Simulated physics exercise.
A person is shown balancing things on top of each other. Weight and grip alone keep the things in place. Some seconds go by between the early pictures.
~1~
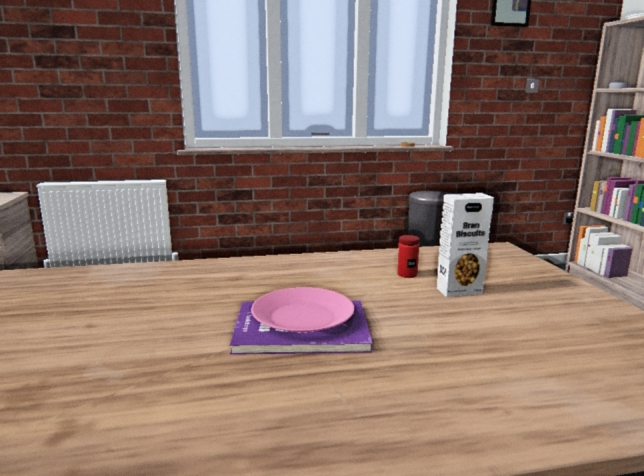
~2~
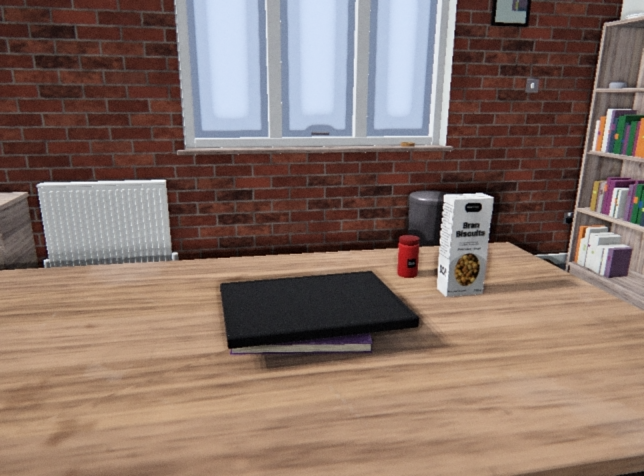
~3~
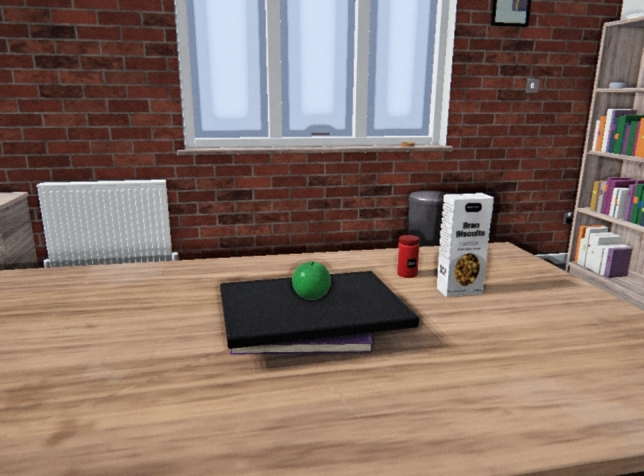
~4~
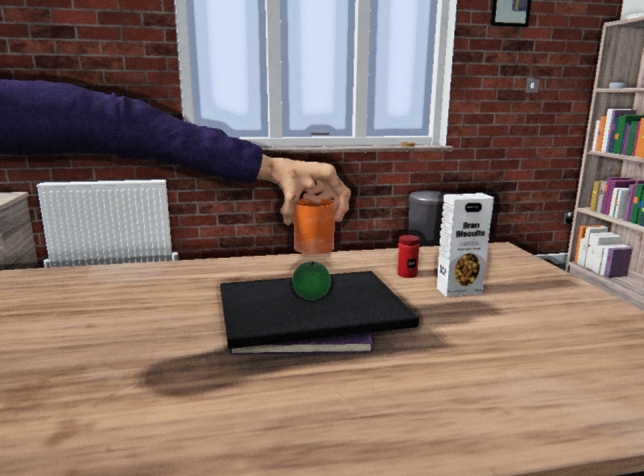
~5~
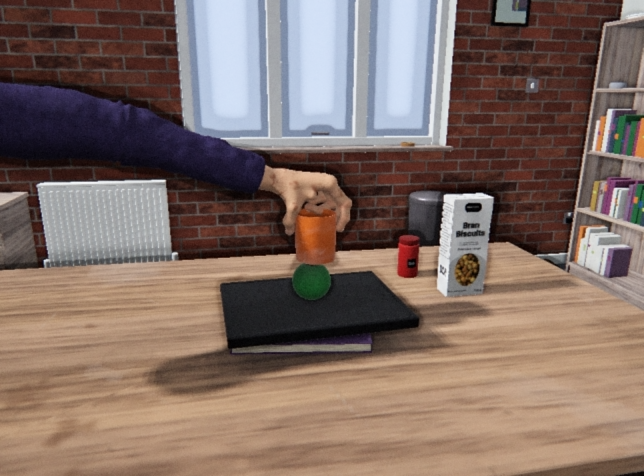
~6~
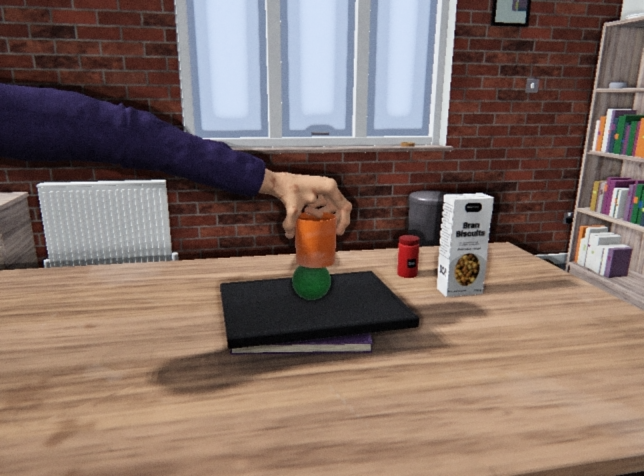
A hand in a dark blue sleeve lowered an orange cup onto a green apple, after a black tray and then the apple had appeared on top of a pink plate and purple book.
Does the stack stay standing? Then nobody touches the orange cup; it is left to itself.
No.
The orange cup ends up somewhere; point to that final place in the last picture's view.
About (374, 275).
Then, 0.40 s later than the last frame, orange cup now fallen.
Then, 0.50 s later than the last frame, things are still on the move.
Then, 1.70 s later than the last frame, nothing new.
When it is over, fallen, orange cup; the other 6 as before. End places, in pixels of the last picture, orange cup near (374, 275). The pile comes apart.
